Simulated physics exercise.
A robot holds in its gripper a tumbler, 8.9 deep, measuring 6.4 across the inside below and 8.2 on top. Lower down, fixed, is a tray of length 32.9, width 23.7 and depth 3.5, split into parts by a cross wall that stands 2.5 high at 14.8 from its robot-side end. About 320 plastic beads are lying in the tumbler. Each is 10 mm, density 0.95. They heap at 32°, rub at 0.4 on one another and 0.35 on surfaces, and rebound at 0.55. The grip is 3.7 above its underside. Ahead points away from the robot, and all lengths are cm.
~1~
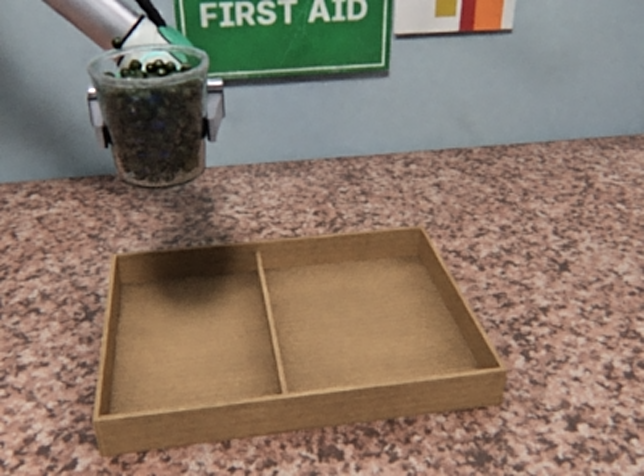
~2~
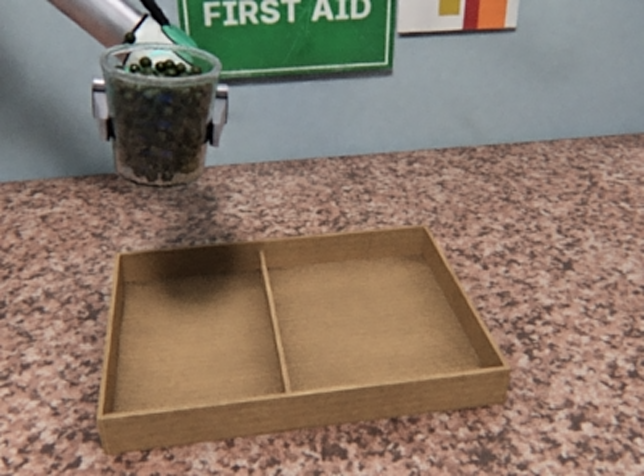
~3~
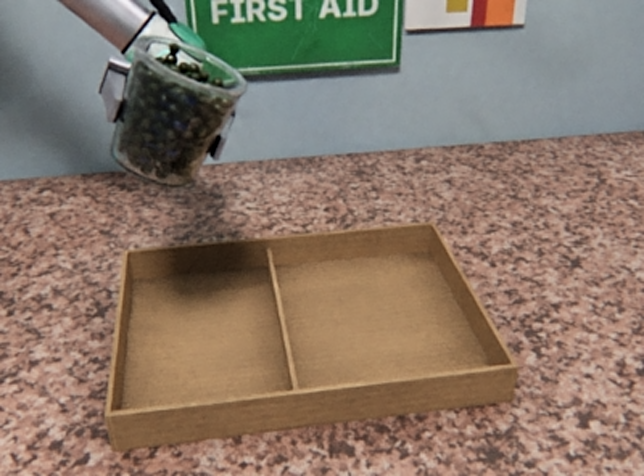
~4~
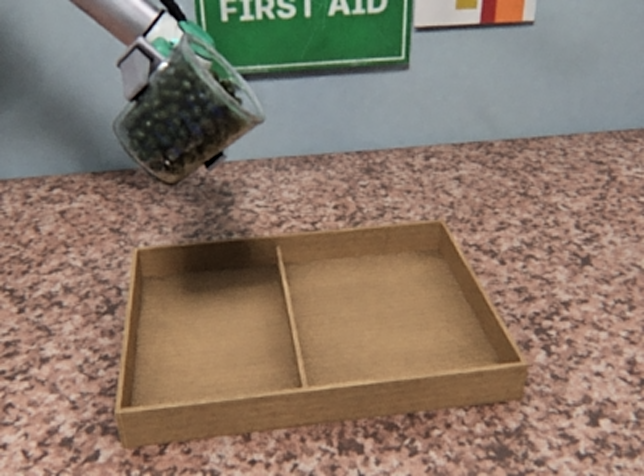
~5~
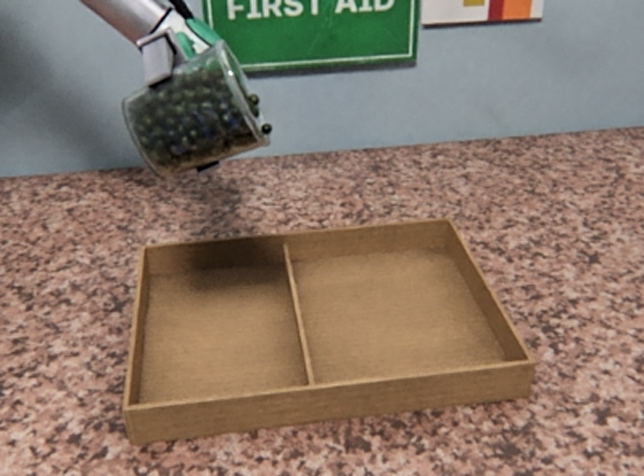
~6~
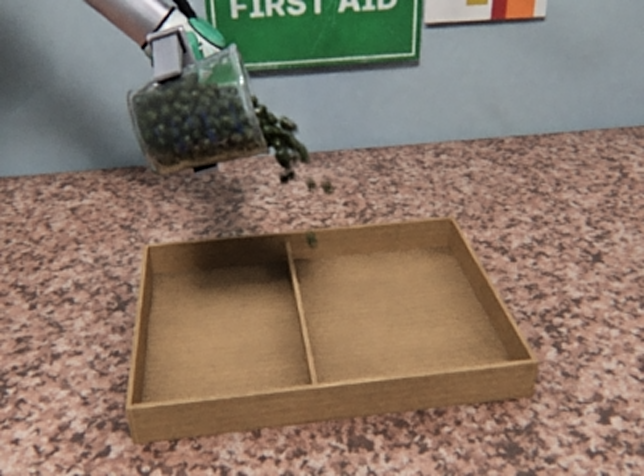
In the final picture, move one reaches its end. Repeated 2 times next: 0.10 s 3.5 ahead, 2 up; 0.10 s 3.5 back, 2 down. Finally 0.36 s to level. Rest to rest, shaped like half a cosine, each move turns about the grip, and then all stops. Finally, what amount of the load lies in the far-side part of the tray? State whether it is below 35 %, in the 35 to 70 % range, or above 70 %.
It is above 70 %.
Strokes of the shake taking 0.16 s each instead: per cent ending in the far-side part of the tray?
That change gives some 55 percent.
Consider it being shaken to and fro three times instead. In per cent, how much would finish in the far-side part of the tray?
I'd expect something close to 90 per cent.
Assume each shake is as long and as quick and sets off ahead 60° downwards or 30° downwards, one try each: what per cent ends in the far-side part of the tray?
Try one gives about 35 in a hundred, try two about 55 in a hundred.
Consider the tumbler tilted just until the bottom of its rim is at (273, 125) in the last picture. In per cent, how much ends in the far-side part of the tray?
Close to 65 in a hundred.
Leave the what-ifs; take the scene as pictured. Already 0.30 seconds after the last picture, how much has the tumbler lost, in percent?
About 75 in a hundred parts are out by then.
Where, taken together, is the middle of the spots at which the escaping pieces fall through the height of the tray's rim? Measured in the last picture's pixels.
They come through centred close to (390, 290).
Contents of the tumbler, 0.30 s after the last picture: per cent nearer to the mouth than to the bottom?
Roughly 55 per cent.
Then, 0.30 s on, tilted 76° forward, highest piece 24 above the table; 178 in the far-side part, 73 in the tumbler, 1 in the robot-side part, 69 in flight or on a rim.
Then, 0.61 s on, tilted 29° forward, highest piece 24 above the table; 266 in the far-side part, 44 in the tumbler, 6 in the robot-side part, 2 on the table or floor, 3 in flight or on a rim.
Then, 0.96 s on, level, highest piece 23 above the table; 266 in the far-side part, 44 in the tumbler, 6 in the robot-side part, 5 on the table or floor.
Then, 2.01 s on, level, highest piece 23 above the table; 266 in the far-side part, 44 in the tumbler, 6 in the robot-side part, 5 on the table or floor.
In the end, 266 in the far-side part, 44 in the tumbler, 6 in the robot-side part, 5 on the table or floor. That is 83 % in the far-side part of the tray.
